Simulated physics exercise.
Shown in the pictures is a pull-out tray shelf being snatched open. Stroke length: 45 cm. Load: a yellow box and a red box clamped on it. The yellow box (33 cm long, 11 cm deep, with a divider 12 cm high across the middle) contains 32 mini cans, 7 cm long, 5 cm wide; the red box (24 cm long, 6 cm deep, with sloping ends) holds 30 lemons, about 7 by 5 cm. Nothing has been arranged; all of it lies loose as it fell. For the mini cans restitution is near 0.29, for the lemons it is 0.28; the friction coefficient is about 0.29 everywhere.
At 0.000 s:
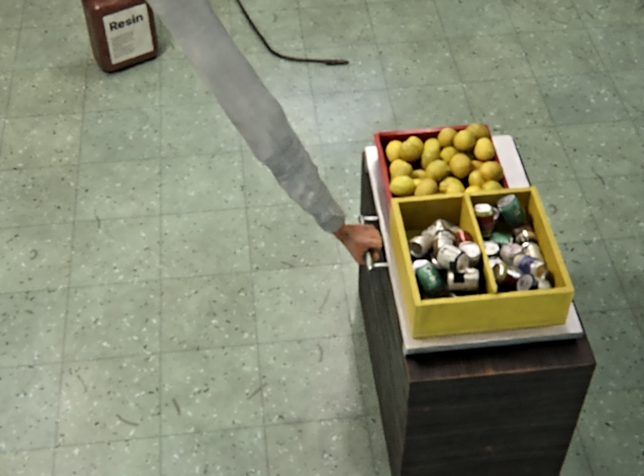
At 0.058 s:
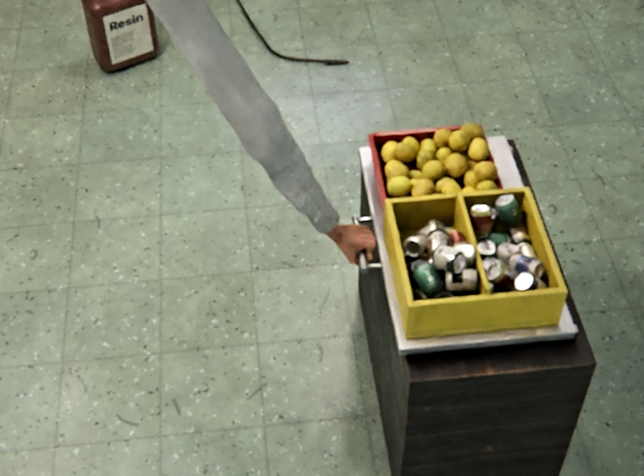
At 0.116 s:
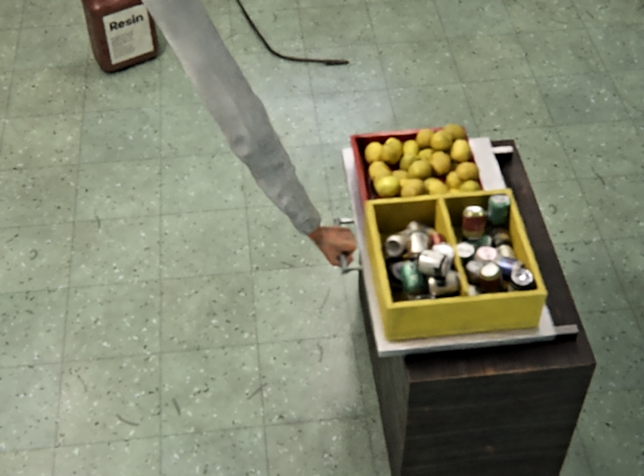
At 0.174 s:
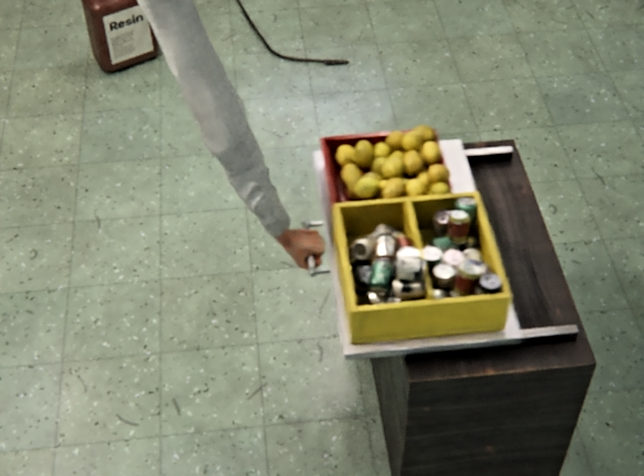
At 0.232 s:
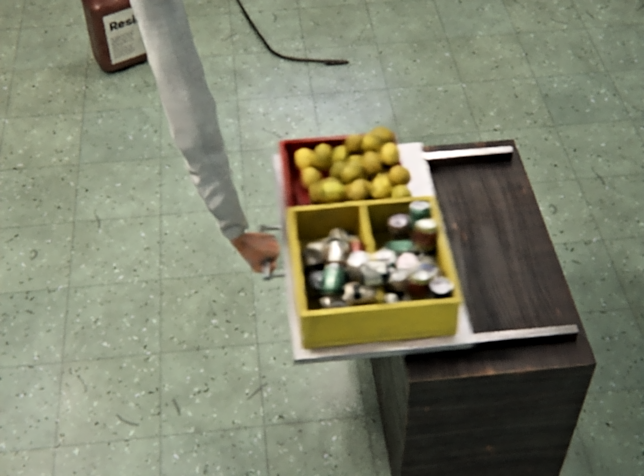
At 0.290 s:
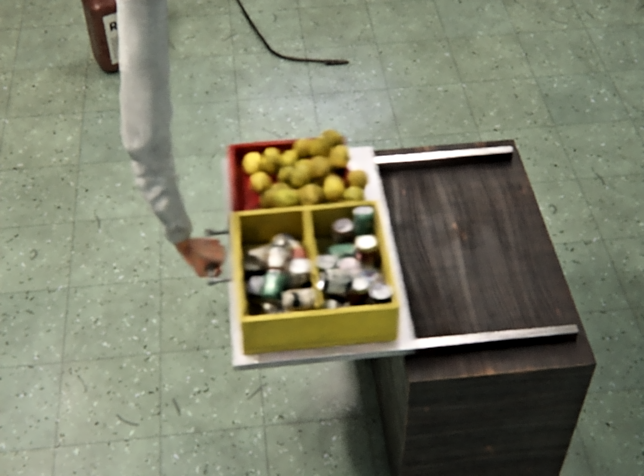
A hand pulls a tray holding boxes of lemons and small cans leftward across a dark cabinet.
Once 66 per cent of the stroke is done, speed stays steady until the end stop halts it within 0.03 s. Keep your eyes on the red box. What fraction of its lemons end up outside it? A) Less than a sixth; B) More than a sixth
Option B: More than a sixth.
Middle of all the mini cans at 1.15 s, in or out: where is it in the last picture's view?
Middle: About (275, 293) px.
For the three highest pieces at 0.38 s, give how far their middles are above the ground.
Their middles sit some 84 cm up.
After 0.30 s, the shelf hits its stop.
After 0.38 s, yellow box 32 in, 0 out and red box 30 in, 0 out.
After 0.50 s, yellow box 31 in, 1 out and red box 22 in, 8 out.
After 0.72 s, yellow box 30 in, 2 out and red box 21 in, 9 out.
When it is over (at 1.15 s), yellow box 30 in, 2 out and red box 21 in, 9 out. Asked share, 9 of 30, 30 per cent.
